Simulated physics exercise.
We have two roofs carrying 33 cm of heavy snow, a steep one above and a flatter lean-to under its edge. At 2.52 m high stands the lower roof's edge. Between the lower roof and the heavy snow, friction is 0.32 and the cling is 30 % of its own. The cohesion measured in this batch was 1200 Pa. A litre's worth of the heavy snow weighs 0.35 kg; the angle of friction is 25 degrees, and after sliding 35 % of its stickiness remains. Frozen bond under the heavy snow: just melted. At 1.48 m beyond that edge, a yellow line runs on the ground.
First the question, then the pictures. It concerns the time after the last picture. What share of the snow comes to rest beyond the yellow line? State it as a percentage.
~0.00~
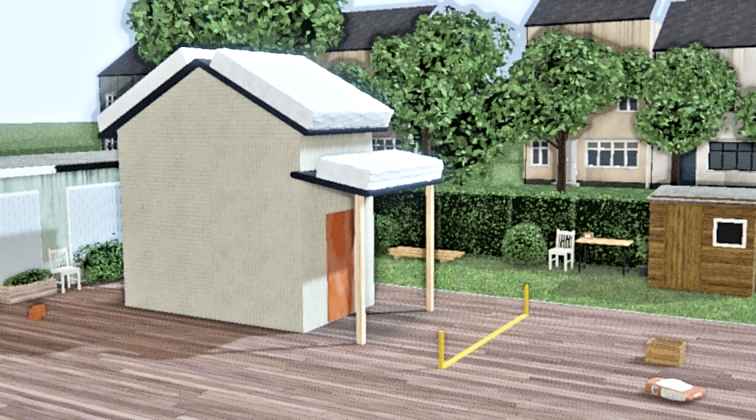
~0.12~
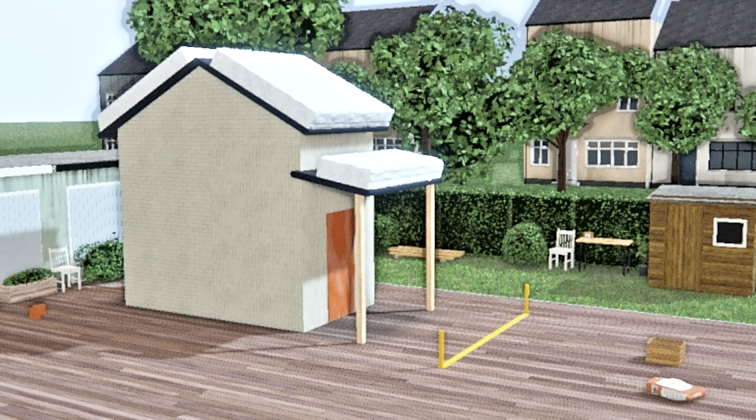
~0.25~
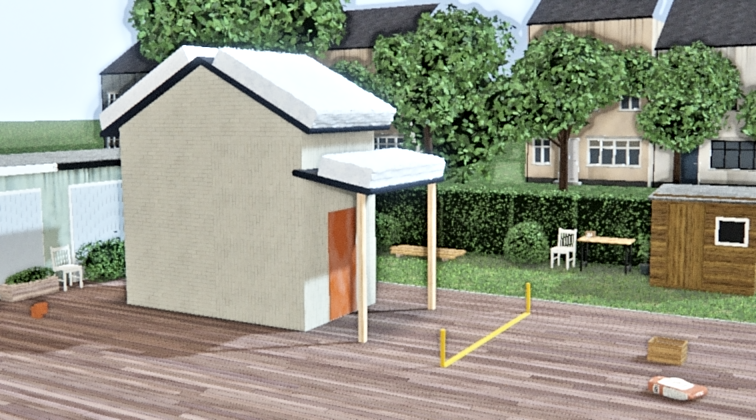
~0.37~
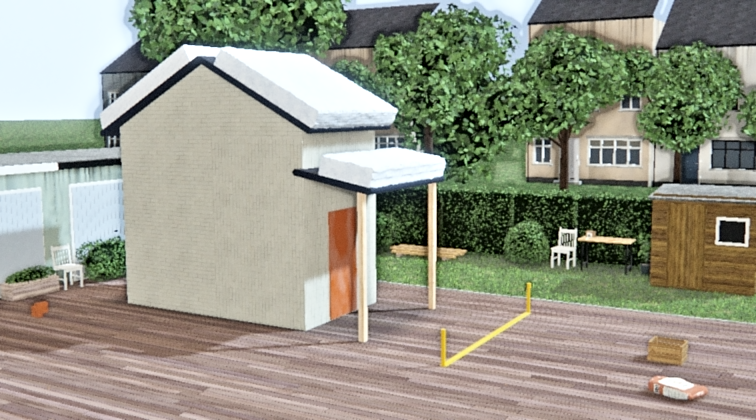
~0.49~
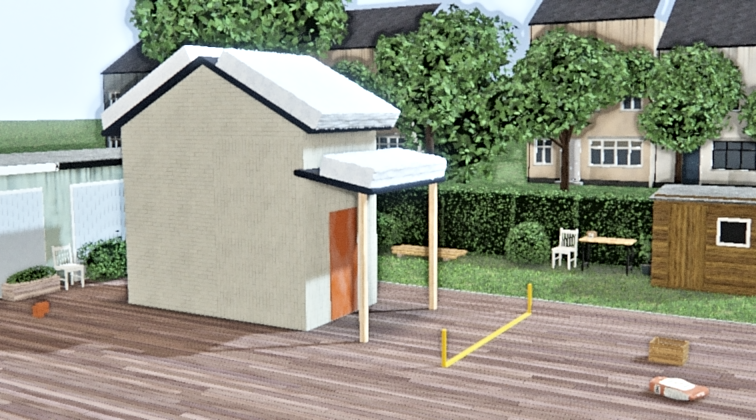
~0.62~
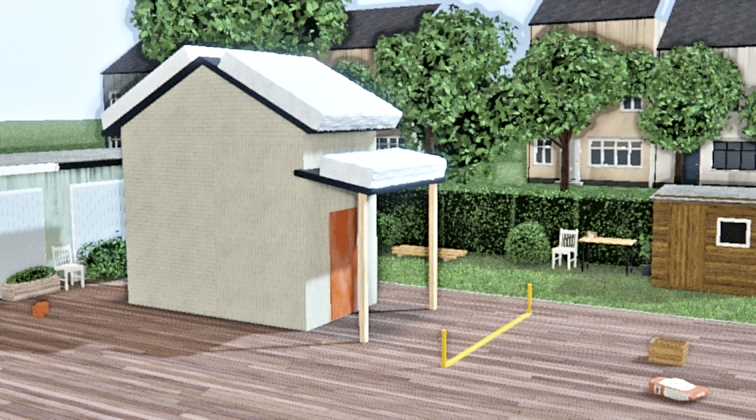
Roughly 2 per cent of it.
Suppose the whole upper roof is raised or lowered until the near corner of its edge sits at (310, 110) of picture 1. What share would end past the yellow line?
Roughly 16 per cent.
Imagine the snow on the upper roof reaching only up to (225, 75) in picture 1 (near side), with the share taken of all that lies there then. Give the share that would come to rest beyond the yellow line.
I'd put it at around 0 percent.
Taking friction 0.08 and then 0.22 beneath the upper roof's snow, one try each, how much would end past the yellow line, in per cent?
First try 40 per cent, second try 25 per cent.
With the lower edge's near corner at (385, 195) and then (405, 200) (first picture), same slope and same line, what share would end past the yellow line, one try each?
The first try gives 0 percent and the second gives 0 percent.
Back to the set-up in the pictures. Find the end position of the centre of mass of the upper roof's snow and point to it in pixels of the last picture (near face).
Approximately at pixel (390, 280).
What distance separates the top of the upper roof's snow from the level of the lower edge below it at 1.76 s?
Snow top above lower edge: Approx. 1.8 m.
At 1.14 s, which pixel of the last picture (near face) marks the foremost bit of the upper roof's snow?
Near (341, 144).
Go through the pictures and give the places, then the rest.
In the first frame, leading edge of the heavy snow at (310, 125).
In the second frame, leading edge of the heavy snow at (311, 125), its middle shifted 5 mm.
In the third frame, leading edge of the heavy snow at (313, 124), its middle shifted 1.8 cm.
In the fourth frame, leading edge of the heavy snow at (314, 124), its middle shifted 4.1 cm, 2 % of it past the upper edge, in one piece.
In the fifth frame, leading edge of the heavy snow at (317, 126), its middle shifted 7.6 cm, 3 % of it past the upper edge, in one piece.
In the sixth frame, leading edge of the heavy snow at (319, 112), its middle shifted 13 cm, 5 % of it past the upper edge, in one piece.
After 1.14 s, none is below the lower edge and 0 % is past the line.
After 1.76 s, none is below the lower edge and 0 % is past the line.
After 2.38 s, none is below the lower edge and 0 % is past the line.
After 3.00 s, 10 % is below the lower edge and 0 % is past the line.
After 5.80 s, at the end, 58 % is below the lower edge and 2 % is past the line.
